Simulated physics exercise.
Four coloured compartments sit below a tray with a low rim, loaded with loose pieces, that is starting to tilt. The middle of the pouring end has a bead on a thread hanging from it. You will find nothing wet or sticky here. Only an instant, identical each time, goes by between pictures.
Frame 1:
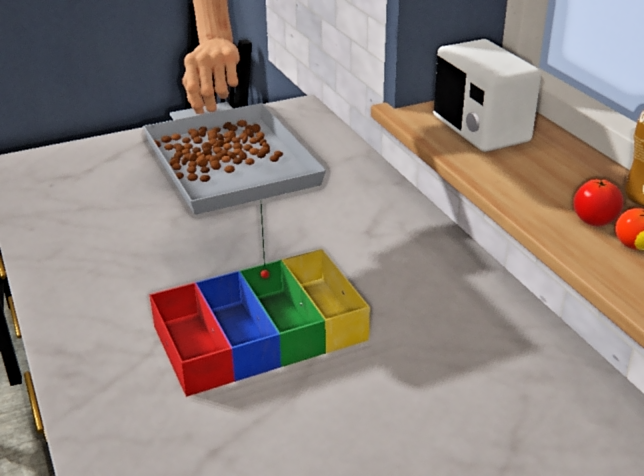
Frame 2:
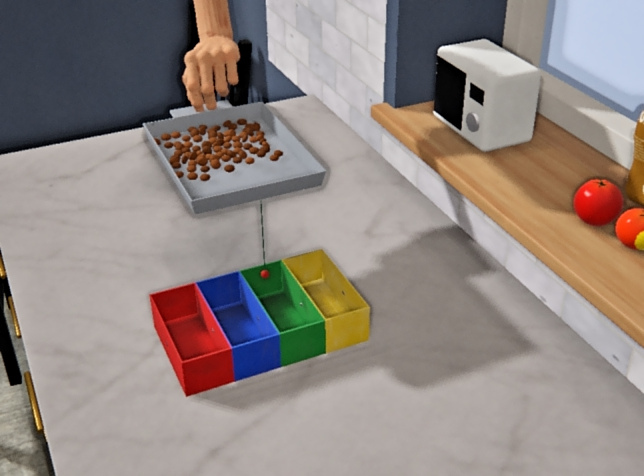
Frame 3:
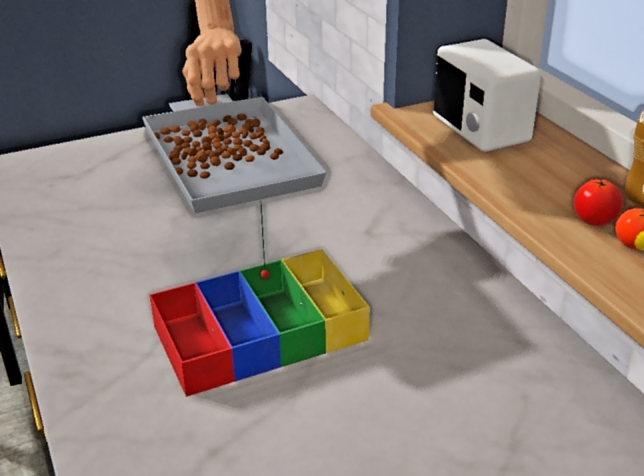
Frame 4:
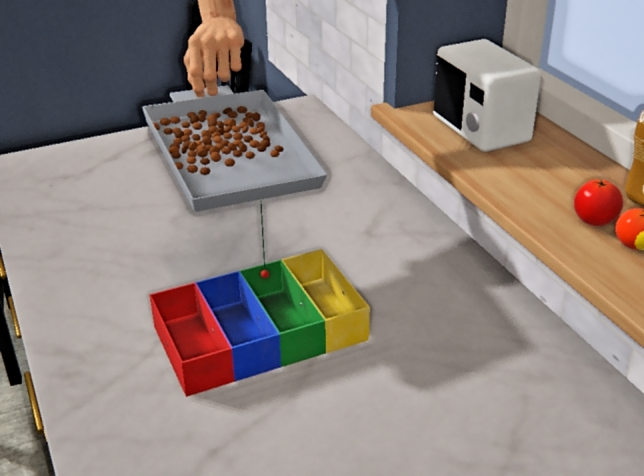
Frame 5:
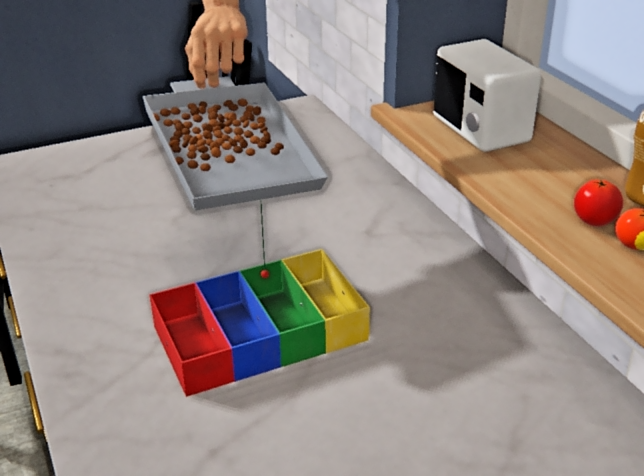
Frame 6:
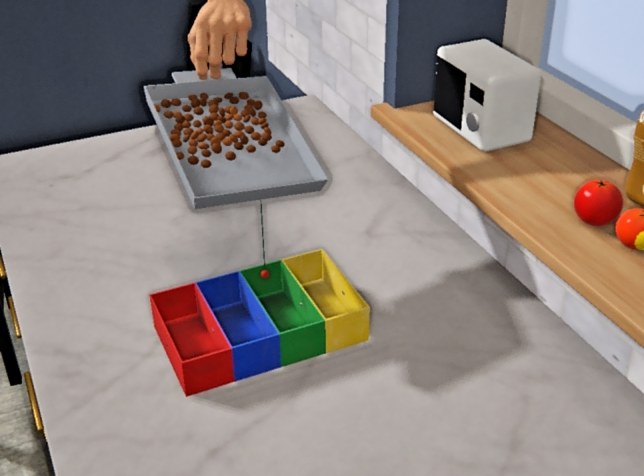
A grey tray of small brown pieces, held by a hand at its far edge, sits above red, blue, green and yellow compartments on a pale marble counter, seen from above at an angle. A small red bead hangs on a thread from the tray's near edge, with a white appliance and red tomatoes on a wooden ledge at right. The hand slowly raises the far edge, gradually tilting the tray, while the camera stays still.
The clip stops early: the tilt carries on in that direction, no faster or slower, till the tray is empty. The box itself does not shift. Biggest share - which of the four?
Yellow.
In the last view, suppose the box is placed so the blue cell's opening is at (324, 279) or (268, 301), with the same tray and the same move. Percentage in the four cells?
Close to 100 in a hundred, then close to 100 in a hundred.
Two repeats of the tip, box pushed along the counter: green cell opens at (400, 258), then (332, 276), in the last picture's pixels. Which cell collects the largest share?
First try: Red; second try: The green cell.
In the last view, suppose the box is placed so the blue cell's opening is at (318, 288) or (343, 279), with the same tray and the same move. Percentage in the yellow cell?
0% for the first placement, 0% for the second.
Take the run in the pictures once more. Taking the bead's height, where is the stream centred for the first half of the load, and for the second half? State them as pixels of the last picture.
First close to (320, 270), next close to (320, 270).
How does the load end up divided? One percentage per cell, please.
Red cell 0 %, blue cell 0 %, green cell 10 %, yellow cell 80 %.
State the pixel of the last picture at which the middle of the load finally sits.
Somewhere around (324, 309) in the final view.
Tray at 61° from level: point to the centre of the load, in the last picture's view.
Somewhere about pixel (291, 179).
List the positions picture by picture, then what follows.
The first picture shows corners of the pouring end at (194, 198) and (321, 169), level; middle of the load at (216, 147), bits of dog kibble; bead on its thread at (265, 274); red cell at (208, 369); blue cell at (256, 354); green cell at (303, 340); yellow cell at (347, 327).
The second picture shows corners of the pouring end at (194, 198) and (321, 170), level; middle of the load at (216, 146).
The third picture shows corners of the pouring end at (194, 197) and (322, 171), tipped barely, lowest at the right corner; middle of the load at (216, 142).
The fourth picture shows corners of the pouring end at (195, 197) and (322, 173), tipped a little, lowest at the right corner; middle of the load at (216, 136).
The fifth picture shows corners of the pouring end at (196, 196) and (323, 175), tipped a little, lowest at the right corner; middle of the load at (217, 130).
The sixth picture shows corners of the pouring end at (197, 195) and (324, 177), tipped clearly, lowest at the right corner; middle of the load at (218, 124); red cell at (208, 369); blue cell at (256, 354); green cell at (303, 340); yellow cell at (347, 327).
Soon, tray tipped steeply; nearly all on the tray; a small part falling or outside the box.
A while on, tray tipped past a quarter turn; about half on the tray; about a quarter in the yellow cell; a stray few in the green cell; about a quarter falling or outside the box.
Towards the end, tray tipped past a quarter turn; most in the yellow cell; a small part in the green cell; a small part falling or outside the box.
Finally, tray tipped past a quarter turn; most in the yellow cell; a small part in the green cell; none in the red cell; none in the blue cell; a small part outside the box.
